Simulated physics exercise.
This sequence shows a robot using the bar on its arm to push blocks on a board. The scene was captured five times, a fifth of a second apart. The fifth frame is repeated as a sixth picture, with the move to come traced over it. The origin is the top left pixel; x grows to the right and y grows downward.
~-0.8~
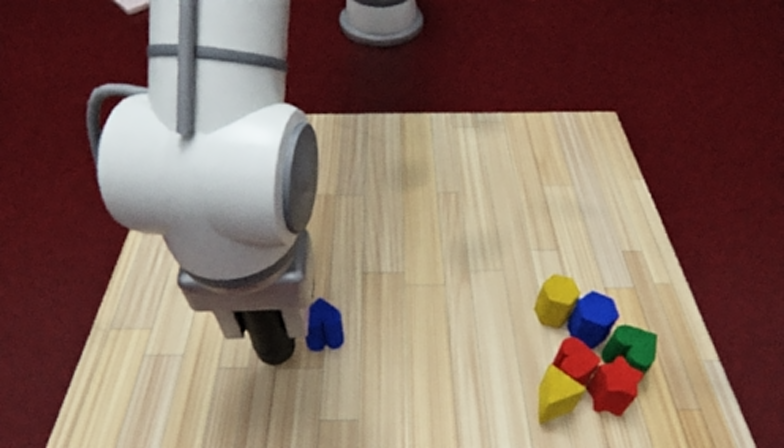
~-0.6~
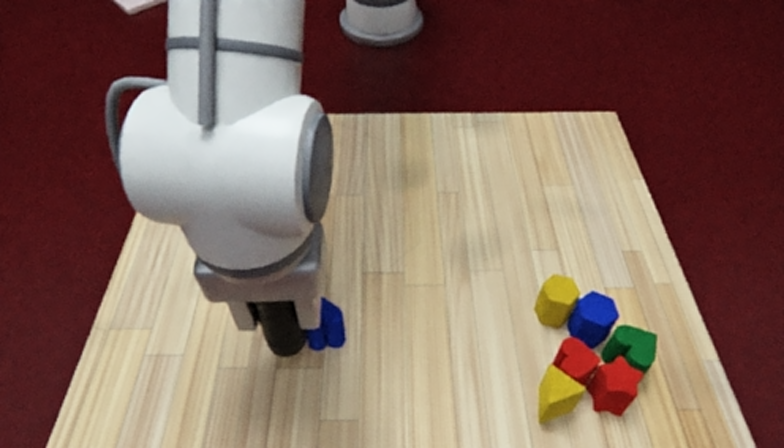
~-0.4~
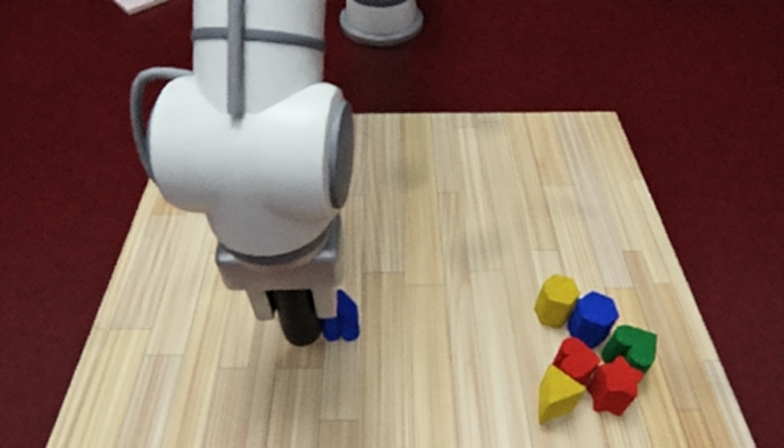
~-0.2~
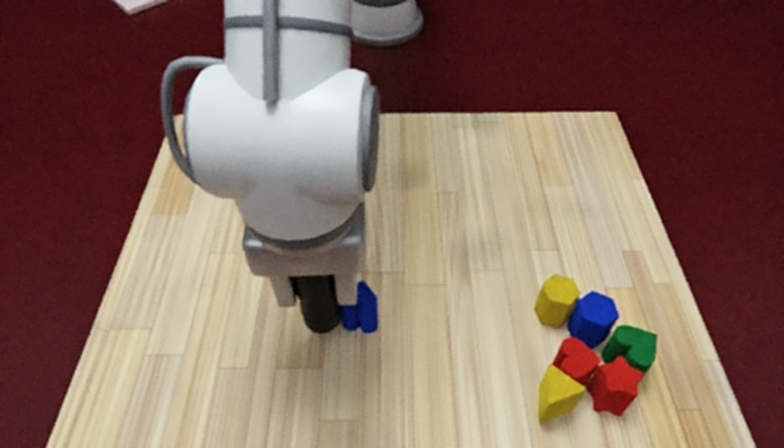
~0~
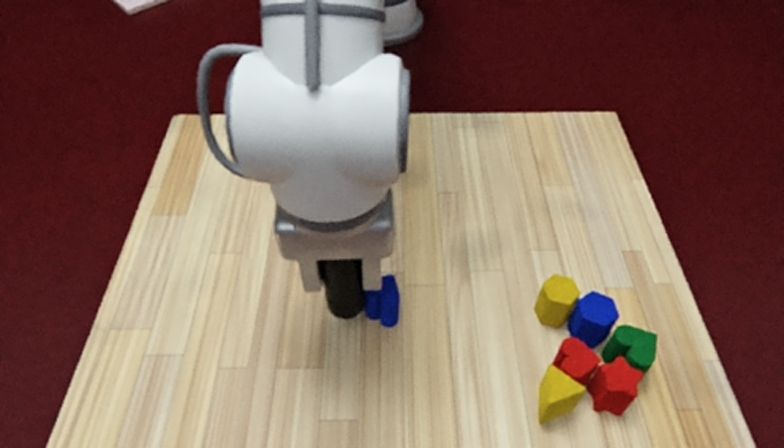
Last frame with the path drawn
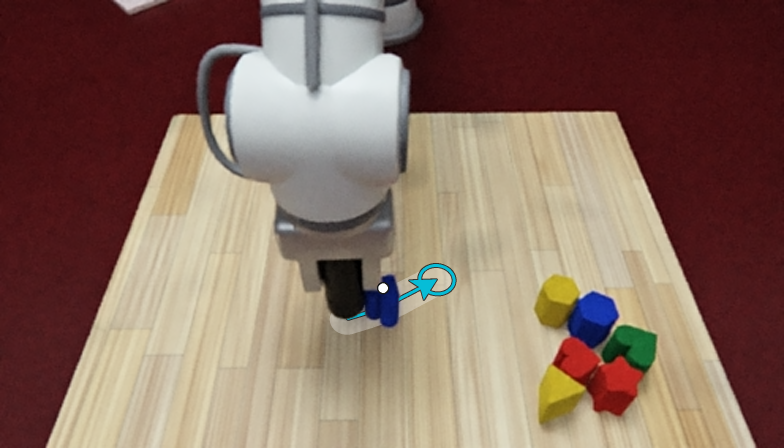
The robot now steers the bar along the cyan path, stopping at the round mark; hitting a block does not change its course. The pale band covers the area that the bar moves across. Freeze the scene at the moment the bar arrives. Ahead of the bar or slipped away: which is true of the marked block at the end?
The marked block is left behind or beside.
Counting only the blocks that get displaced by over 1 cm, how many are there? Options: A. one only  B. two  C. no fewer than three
The answer is A.
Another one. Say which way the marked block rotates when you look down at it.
Turns clockwise.
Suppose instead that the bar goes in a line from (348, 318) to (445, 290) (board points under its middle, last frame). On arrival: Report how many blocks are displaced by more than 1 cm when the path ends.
I'd say just one block gets shifted by more than about 1 cm.
The drawn path runs from (348, 318) over (380, 308) and (409, 294) to (437, 279); the dot is on the blue heart block.
On the path given first. Halfway along, bar (395, 286); blue heart block (429, 283), turned 55° clockwise.
At the end, bar (438, 264); blue heart block (449, 278), turned 130° clockwise.
